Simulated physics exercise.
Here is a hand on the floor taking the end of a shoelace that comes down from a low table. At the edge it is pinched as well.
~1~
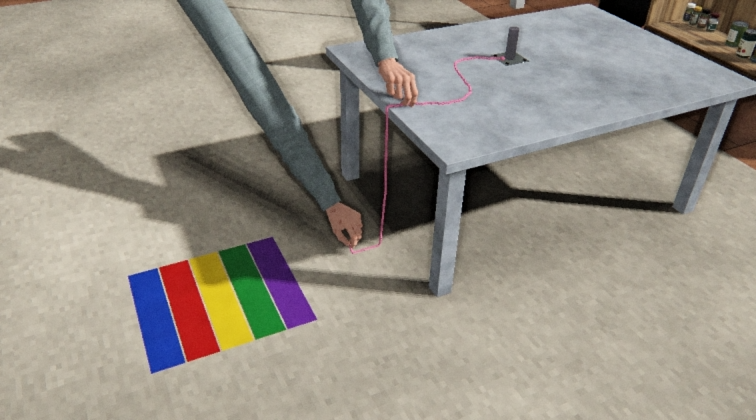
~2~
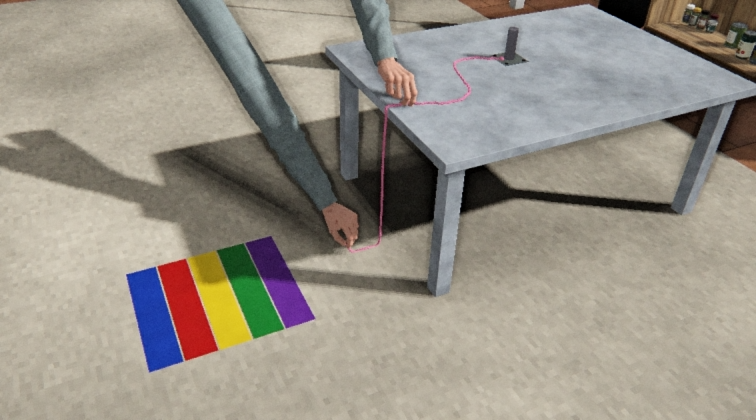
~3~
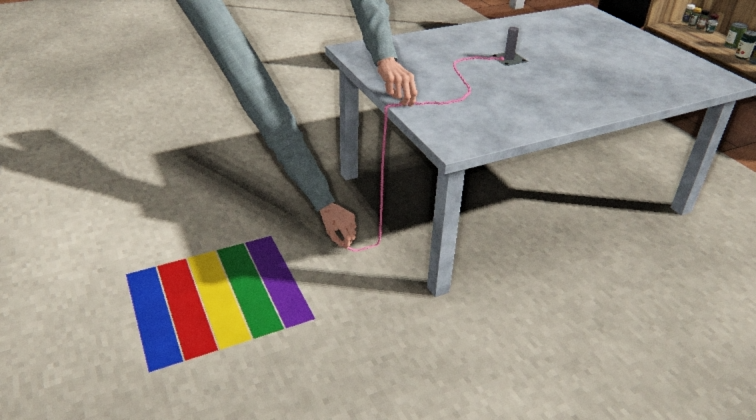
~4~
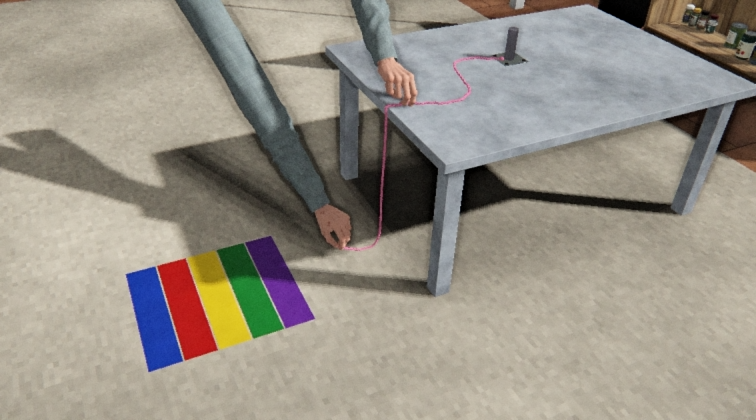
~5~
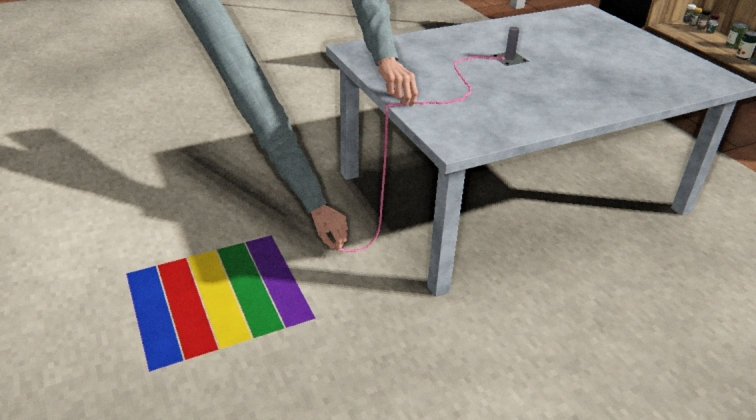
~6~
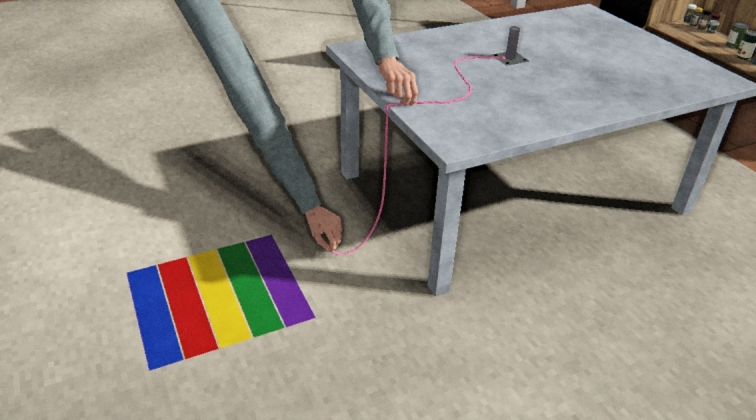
A room with a pale, mottled floor is seen from above at an angle, the view staying practically still. A low grey table stands at right, a pink shoelace running from a dark upright post over its near edge, where one hand pinches it, down to another hand by blue, red, yellow, green and purple stripes. The lower hand draws the lace's end slightly left, and the hanging part begins to slant and curve.
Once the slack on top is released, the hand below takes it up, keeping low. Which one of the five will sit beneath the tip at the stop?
The red strip will.
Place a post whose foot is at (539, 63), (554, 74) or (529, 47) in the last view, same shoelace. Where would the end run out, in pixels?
Somewhere near (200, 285), (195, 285) and (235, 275), in that order.
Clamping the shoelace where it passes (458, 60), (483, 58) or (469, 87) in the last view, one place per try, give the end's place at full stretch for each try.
Near (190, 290), then (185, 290), then (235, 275).
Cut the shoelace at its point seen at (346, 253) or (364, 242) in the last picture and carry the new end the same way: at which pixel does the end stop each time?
Case by case it comes to about (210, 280) and then about (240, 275).
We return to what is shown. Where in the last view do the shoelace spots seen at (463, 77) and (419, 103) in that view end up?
(438, 81) and (361, 122).
Early on, end near (244, 272); over green.
Midway, end near (203, 284); over yellow.
At the end of the slack, end near (177, 291); over red. It gets as far as the red strip.
